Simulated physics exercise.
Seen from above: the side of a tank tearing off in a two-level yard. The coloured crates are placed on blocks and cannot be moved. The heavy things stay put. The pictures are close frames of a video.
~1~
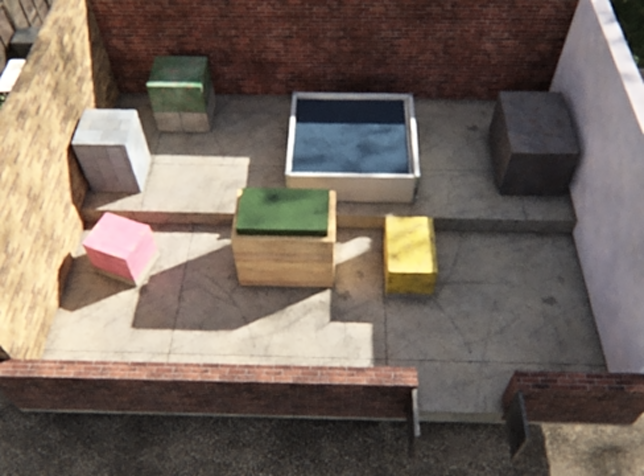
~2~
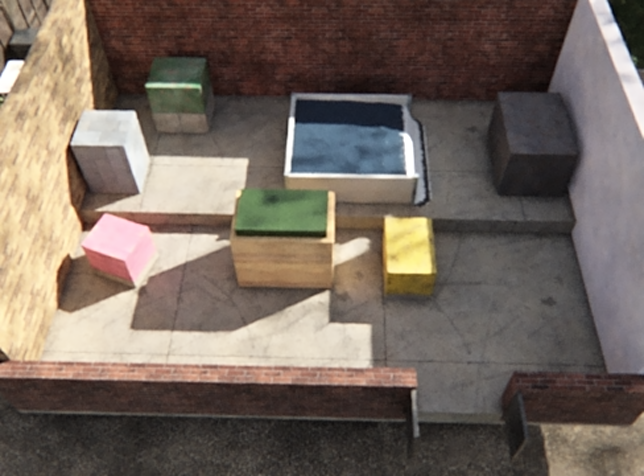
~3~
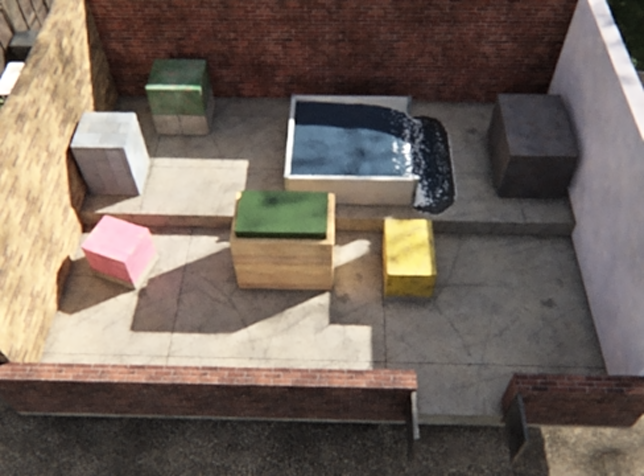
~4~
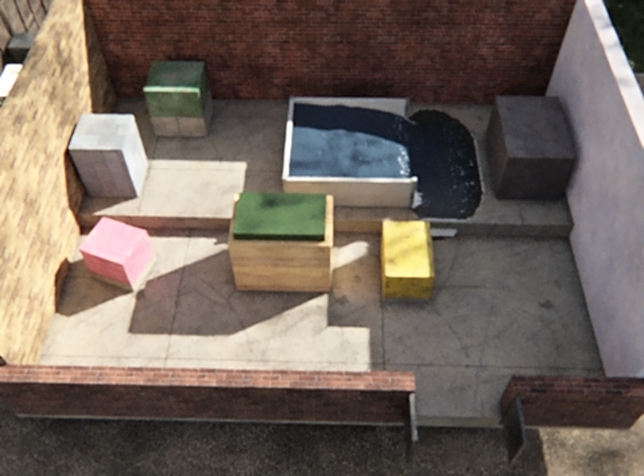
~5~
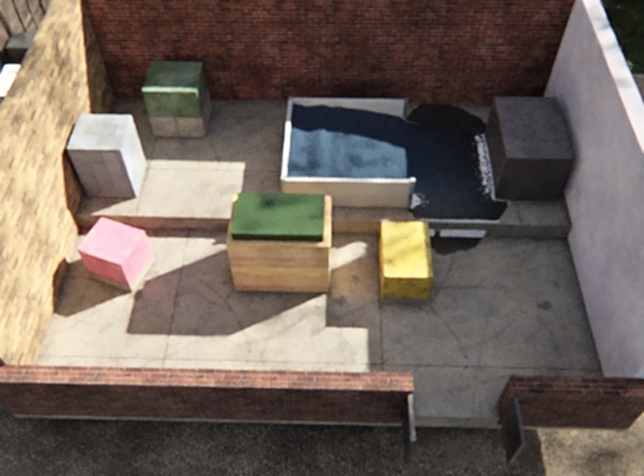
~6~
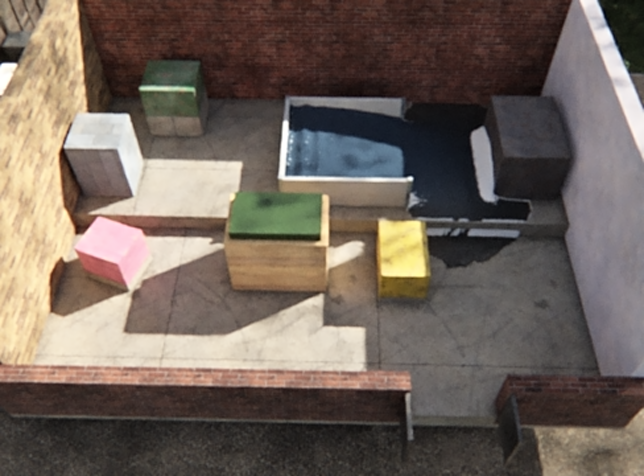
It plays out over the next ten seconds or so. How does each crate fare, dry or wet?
In the end pink crate: Safe, green crate: Safe, yellow crate: Safe.
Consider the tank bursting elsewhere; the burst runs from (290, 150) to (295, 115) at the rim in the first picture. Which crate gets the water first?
The green-painted one, by my reading.
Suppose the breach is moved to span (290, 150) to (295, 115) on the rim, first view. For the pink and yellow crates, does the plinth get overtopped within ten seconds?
Well, the pink crate gets reached, and the yellow crate is never reached as well.
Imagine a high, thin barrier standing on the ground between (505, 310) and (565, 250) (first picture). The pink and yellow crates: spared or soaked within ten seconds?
Pink: Not reached; yellow: Reached.
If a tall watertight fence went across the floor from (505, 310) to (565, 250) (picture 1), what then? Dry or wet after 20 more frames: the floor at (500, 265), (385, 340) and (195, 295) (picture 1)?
As listed: Wet, wet, no water.
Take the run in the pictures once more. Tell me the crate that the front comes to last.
The pink one comes last.
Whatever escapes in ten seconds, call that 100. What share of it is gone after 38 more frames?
My reading is near 55 per cent.
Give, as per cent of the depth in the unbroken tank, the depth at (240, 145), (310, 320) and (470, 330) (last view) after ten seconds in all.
Approx. values, in order: 4 %, 6 %, 12 %.
A moment on, water covers 20 % of the floor; the pink crate not reached, the green crate not reached, the yellow crate water round its plinth.
Next, water covers 25 % of the floor; the pink crate not reached, the green crate not reached, the yellow crate water round its plinth.
Then, water covers 40 % of the floor; the pink crate not reached, the green crate not reached, the yellow crate water round its plinth.
Later, water covers 60 % of the floor; the pink crate not reached, the green crate water round its plinth, the yellow crate water round its plinth.
In the end, water covers 90 % of the floor; the pink crate stayed above the water, the green crate stayed above the water, the yellow crate stayed above the water.
